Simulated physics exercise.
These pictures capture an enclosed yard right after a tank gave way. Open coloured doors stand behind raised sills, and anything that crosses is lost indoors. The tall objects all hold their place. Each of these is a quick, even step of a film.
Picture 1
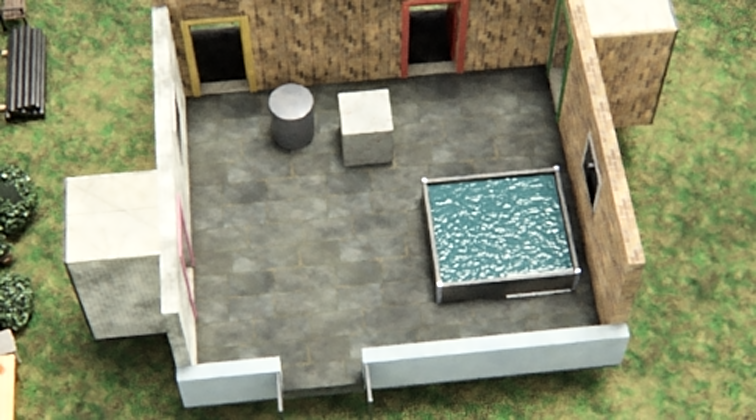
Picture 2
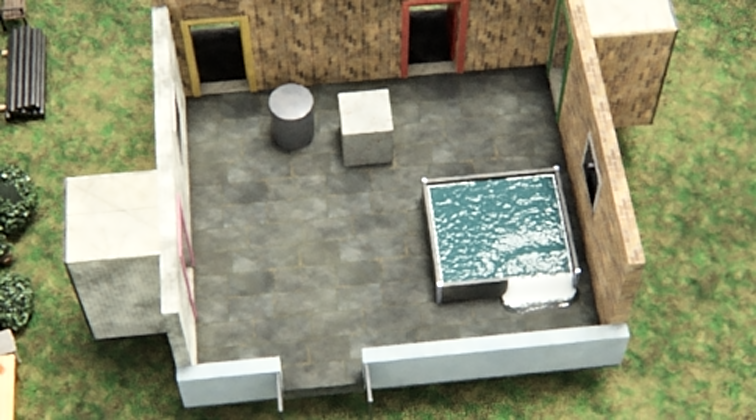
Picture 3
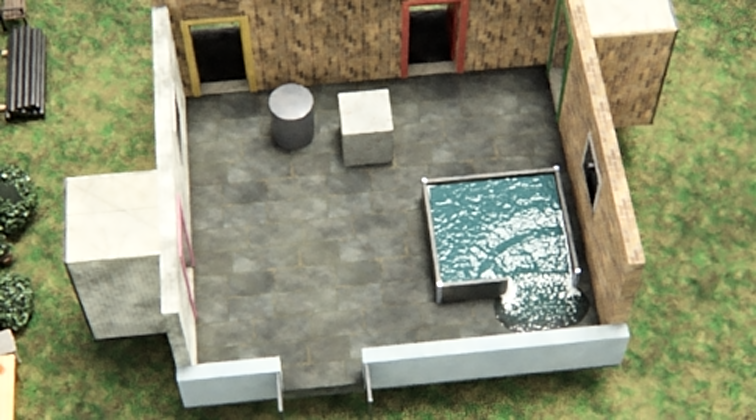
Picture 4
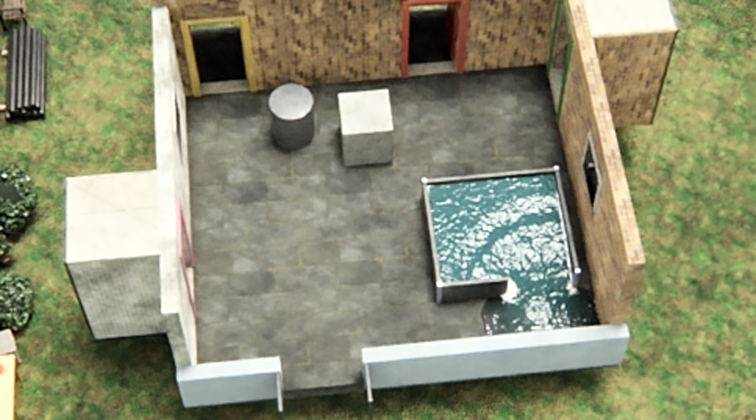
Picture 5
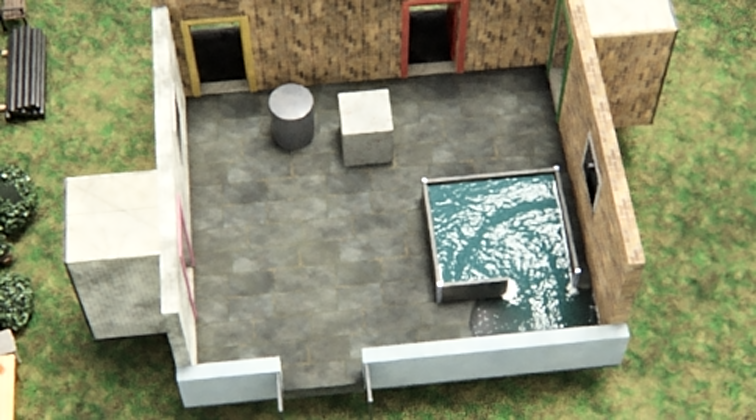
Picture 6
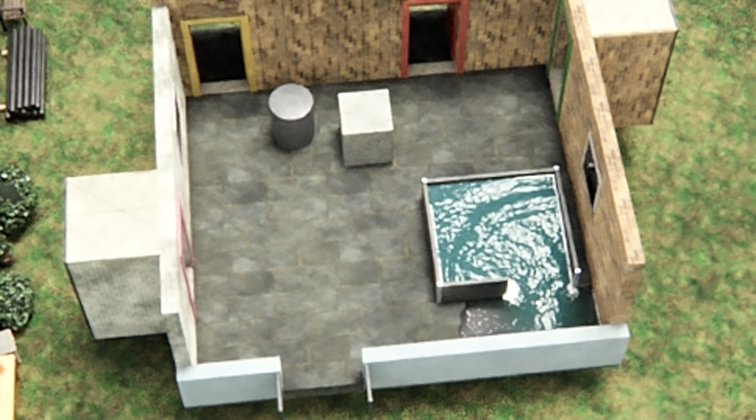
Walled yard with coloured doorways, water bursting from the near right corner of a square tank and spreading along the front wall.
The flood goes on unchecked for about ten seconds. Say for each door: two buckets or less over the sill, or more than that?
The pink door will most likely go past the limit; the green door will most likely keep inside the limit; the yellow door will most likely go past the limit; the red door will most likely keep inside the limit.
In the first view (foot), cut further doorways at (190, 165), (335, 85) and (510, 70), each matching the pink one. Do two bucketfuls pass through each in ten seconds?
Door by door: Ends up below, ends up below, ends up above.
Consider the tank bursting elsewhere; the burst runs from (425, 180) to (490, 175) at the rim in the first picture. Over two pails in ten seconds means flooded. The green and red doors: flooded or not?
Green door: Below the limit; red door: Above the limit.
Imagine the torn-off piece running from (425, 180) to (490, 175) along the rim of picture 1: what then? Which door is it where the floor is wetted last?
My answer is the one in pink.
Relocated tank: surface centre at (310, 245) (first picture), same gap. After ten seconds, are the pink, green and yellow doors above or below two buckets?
Result - pink: Short of the limit; green: Short of the limit; yellow: Short of the limit.
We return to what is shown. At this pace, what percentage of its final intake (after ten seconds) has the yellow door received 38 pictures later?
Near 0 in a hundred.
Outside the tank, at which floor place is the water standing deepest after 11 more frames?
Close to (588, 346), I'd say.
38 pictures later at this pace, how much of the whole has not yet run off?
About 96 per cent.
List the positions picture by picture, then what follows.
The first frame shows the tank at (499, 228) is whole and still.
In the second frame, water pours out at (540, 286) and has run to (505, 301).
In the third frame, water pours out at (540, 286) and has run to (514, 327).
In the fourth frame, water pours out at (540, 286) and has run to a hidden place.
In the fifth frame, water pours out at (540, 286) and has run to a hidden place.
In the sixth frame, the front is at a hidden place, out from the gap at (540, 286).
A moment on, water covers 10 % of the floor; the pink door not reached, the green door not reached, the yellow door not reached, the red door not reached.
Next, water covers 20 % of the floor; the pink door not reached, the green door not reached, the yellow door not reached, the red door not reached.
Then, water covers 45 % of the floor; the pink door not reached, the green door wet at the sill, nothing in, the yellow door not reached, the red door not reached.
Later, water covers 65 % of the floor; the pink door over two buckets in, the green door wet at the sill, nothing in, the yellow door not reached, the red door under two buckets in.
In the end, water covers 90 % of the floor; the pink door far over two buckets in, the green door wet at the sill, nothing in, the yellow door over two buckets in, the red door under two buckets in.
